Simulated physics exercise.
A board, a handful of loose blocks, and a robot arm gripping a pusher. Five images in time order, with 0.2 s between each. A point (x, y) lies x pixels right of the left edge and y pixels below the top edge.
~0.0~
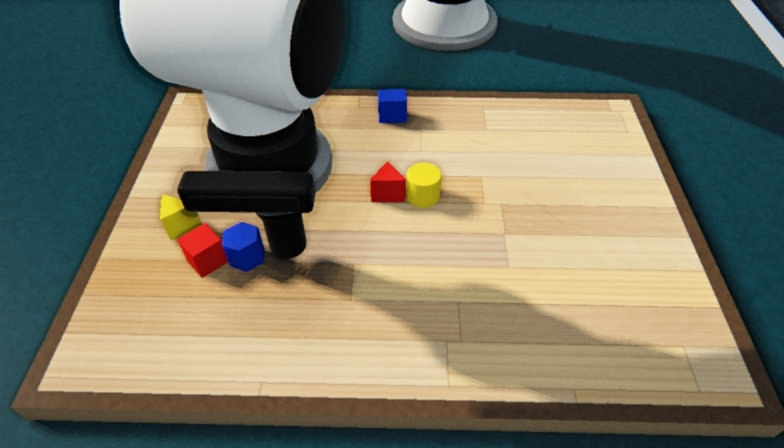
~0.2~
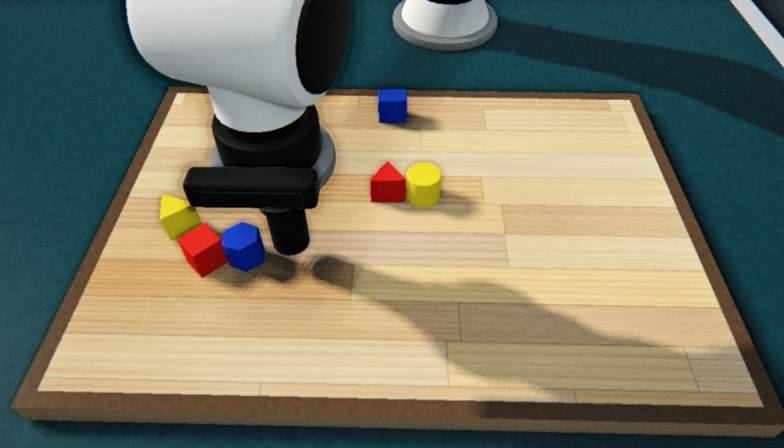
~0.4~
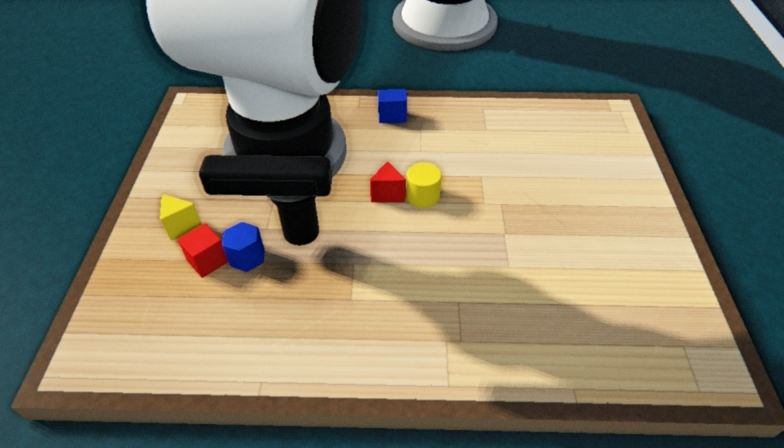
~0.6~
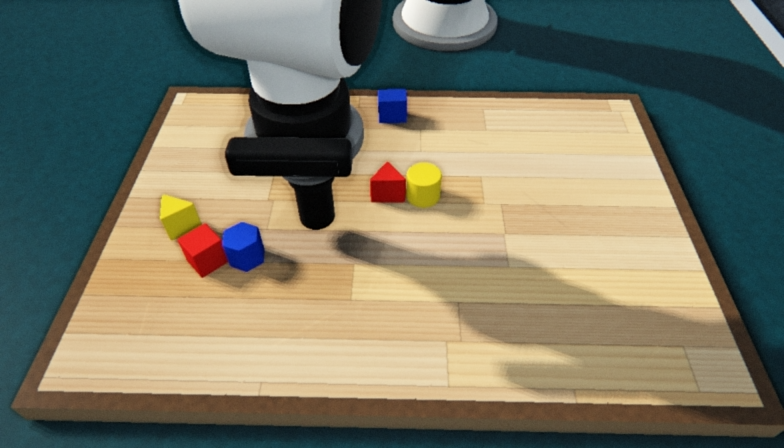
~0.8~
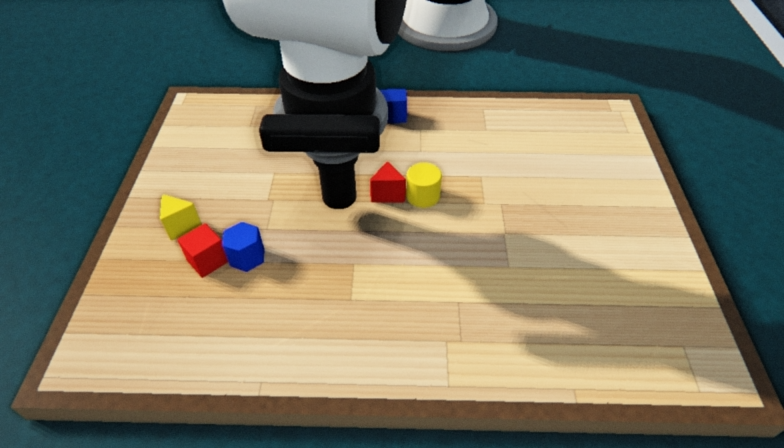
The robot arm moves its black pusher up and right while the blocks stay still.
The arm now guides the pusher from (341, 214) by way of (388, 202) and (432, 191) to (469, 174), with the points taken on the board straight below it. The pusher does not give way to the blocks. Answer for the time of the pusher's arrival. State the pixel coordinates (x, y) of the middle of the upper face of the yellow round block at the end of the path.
It should be at (506, 159) by then.
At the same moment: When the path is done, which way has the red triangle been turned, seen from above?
Anticlockwise, looking down.
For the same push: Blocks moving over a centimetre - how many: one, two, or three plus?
Two blocks move.
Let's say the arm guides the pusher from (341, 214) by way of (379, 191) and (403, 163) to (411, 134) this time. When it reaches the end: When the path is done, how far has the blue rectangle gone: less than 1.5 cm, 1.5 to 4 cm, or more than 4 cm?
The block winds up within 1.5 cm of where it is now.
The first path, step by step. One third of the way, pusher (388, 186); red triangle (401, 163), turned 45° clockwise; yellow round block (428, 173).
Two thirds of the way, pusher (435, 174); red triangle (423, 151), turned 40° anticlockwise; yellow round block (469, 165).
At the end, pusher (472, 158); red triangle (425, 150), turned 50° anticlockwise; yellow round block (506, 159).
